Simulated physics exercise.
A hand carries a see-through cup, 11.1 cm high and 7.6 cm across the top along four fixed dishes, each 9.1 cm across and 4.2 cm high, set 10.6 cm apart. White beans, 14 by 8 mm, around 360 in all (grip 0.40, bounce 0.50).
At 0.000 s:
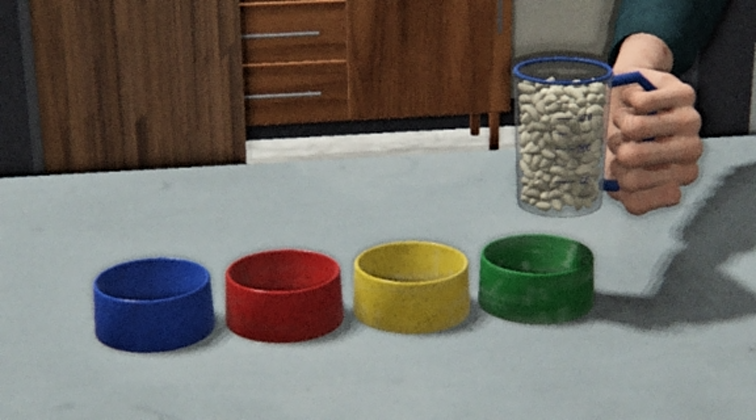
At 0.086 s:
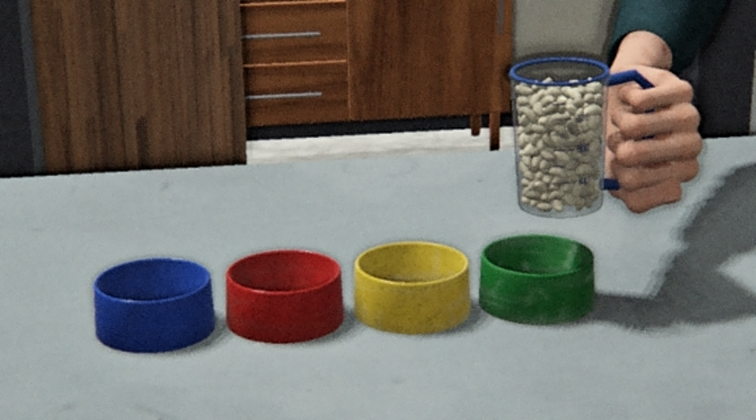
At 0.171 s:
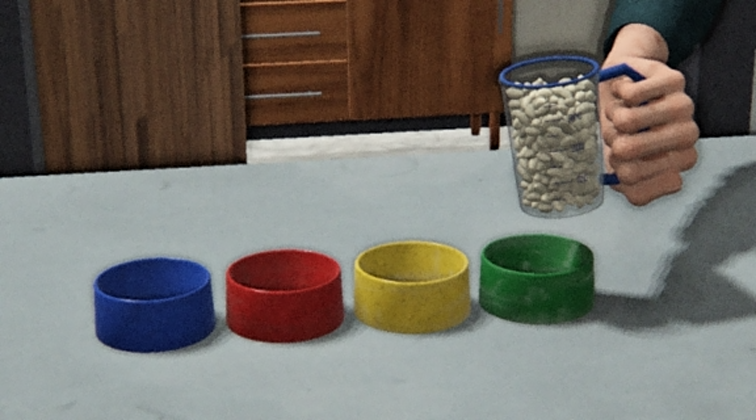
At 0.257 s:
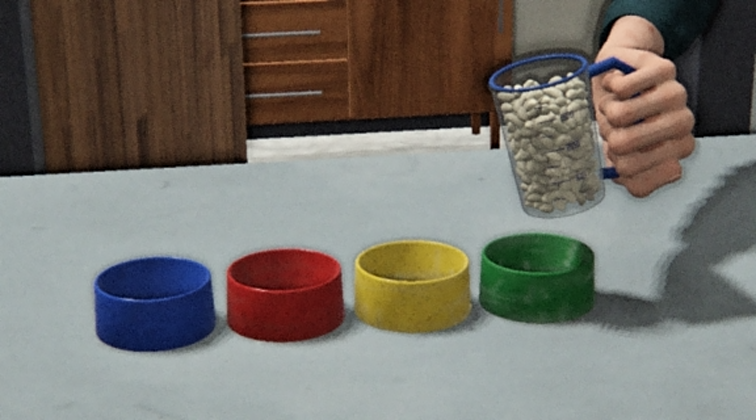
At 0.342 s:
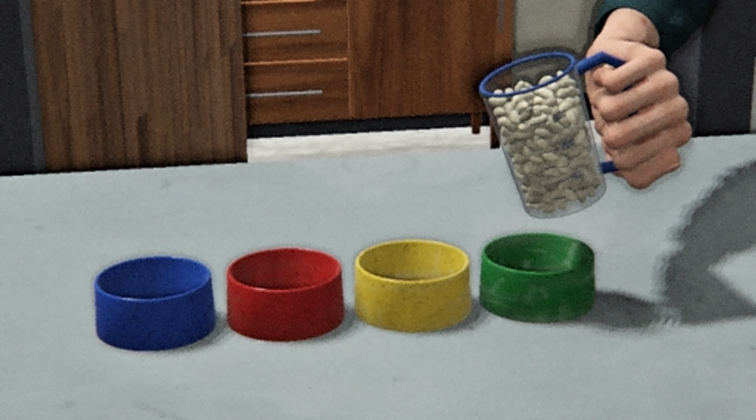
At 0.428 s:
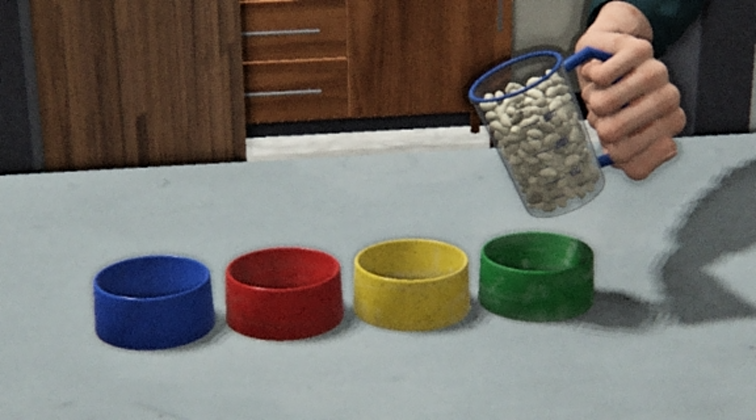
A hand at the upper right holds a clear cup with a blue rim and handle, full of white beans, and tilts it steadily to the left while shifting it slightly leftward. Below, blue, red, yellow and green dishes stand in a row from left to right. The grey tabletop is seen from slightly above, with wooden cabinets behind, and the view stays essentially still.
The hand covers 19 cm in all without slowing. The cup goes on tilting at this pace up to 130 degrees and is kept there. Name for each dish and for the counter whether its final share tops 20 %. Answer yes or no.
Red no, blue no, green no, yellow yes, counter yes.
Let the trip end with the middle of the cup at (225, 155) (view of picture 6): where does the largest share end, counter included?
The winner: Yellow.
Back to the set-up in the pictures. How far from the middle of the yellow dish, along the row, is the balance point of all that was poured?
Some 3 cm to the left.
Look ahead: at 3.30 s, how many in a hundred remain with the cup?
About 0 per cent.
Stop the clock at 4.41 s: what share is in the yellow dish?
About 60 per cent by then.
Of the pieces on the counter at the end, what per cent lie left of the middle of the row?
Some 60 per cent.
After 2.15 s, tilt 130 degrees; cup holds 10 %, yellow 70 %.
After 3.30 s, tilt 130 degrees; cup holds 0 %, red 5 %, yellow 60 %.
After 4.41 s, tilt 130 degrees; cup holds 0 %, red 5 %, yellow 60 %.
In the end, at 4.7 s, red 5 %, blue 0 %, green 0 %, yellow 60 %, counter 35 %.
